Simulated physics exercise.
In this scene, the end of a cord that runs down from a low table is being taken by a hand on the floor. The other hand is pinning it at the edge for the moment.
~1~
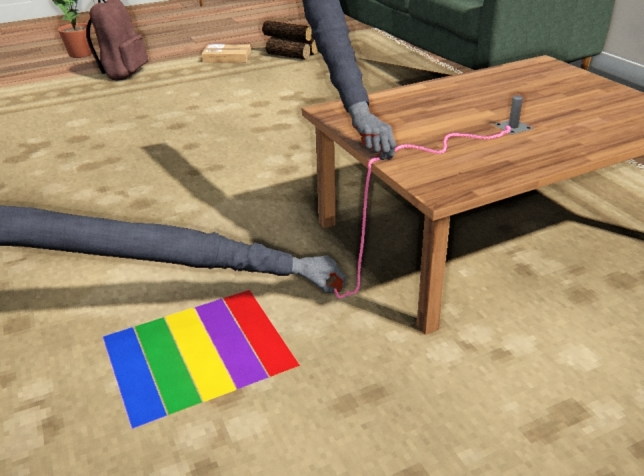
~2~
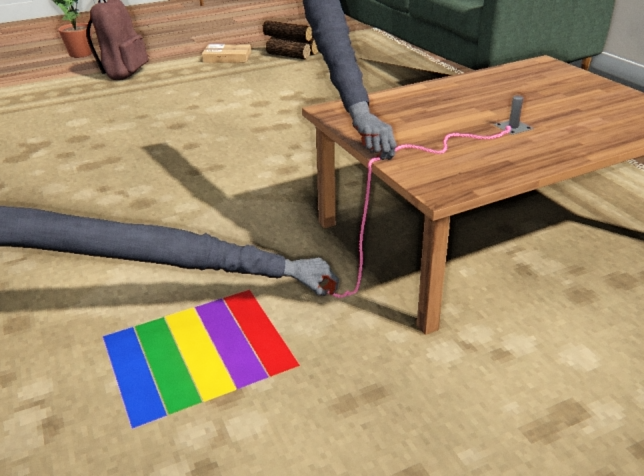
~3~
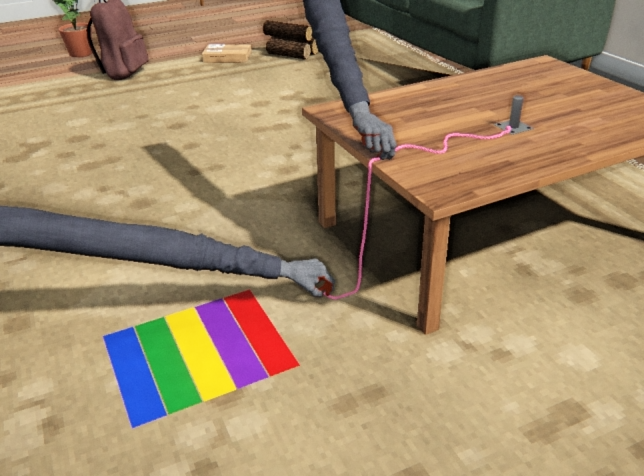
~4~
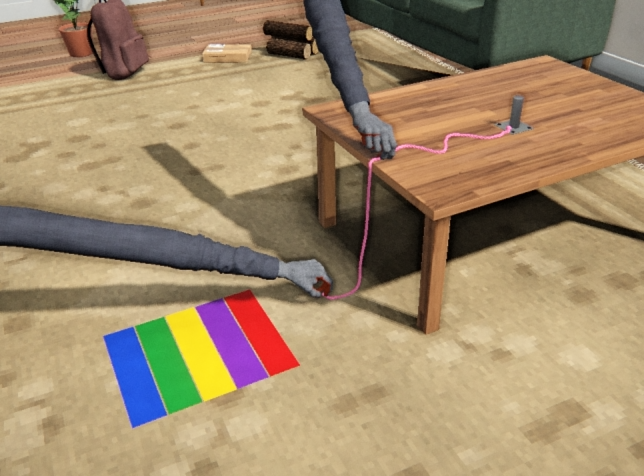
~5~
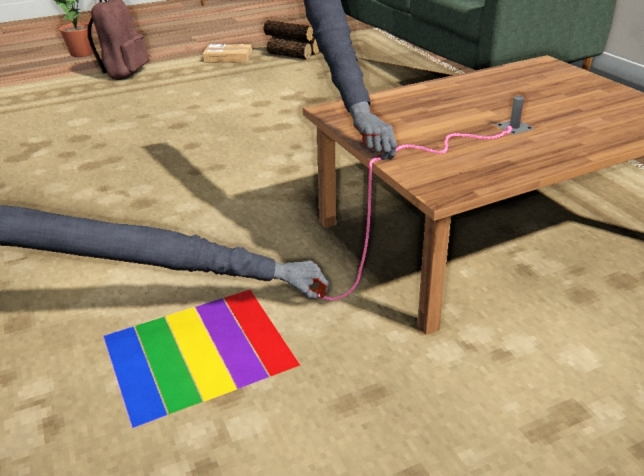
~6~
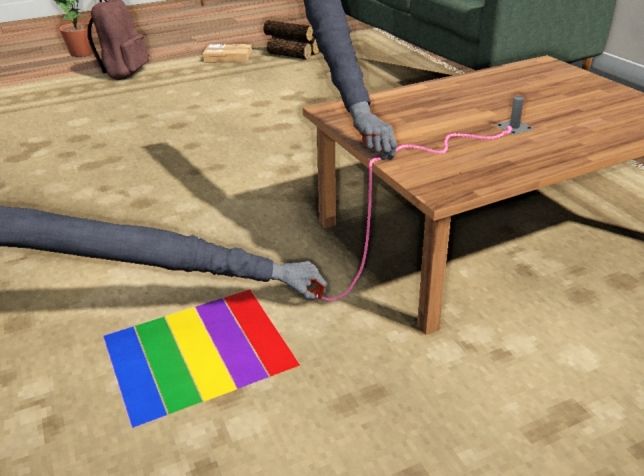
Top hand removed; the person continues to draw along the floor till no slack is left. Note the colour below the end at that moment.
Colour below: Yellow.
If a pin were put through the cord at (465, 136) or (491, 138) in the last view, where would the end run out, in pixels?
Per try (px): (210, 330), (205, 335).
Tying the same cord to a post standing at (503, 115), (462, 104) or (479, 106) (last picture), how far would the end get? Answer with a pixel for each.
It works out at around (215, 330), (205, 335) and (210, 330) for the three tries.
Early on, end near (261, 315); over red.
Midway, end near (221, 328); over purple.
At the end of the slack, end near (196, 336); over yellow. Over yellow.
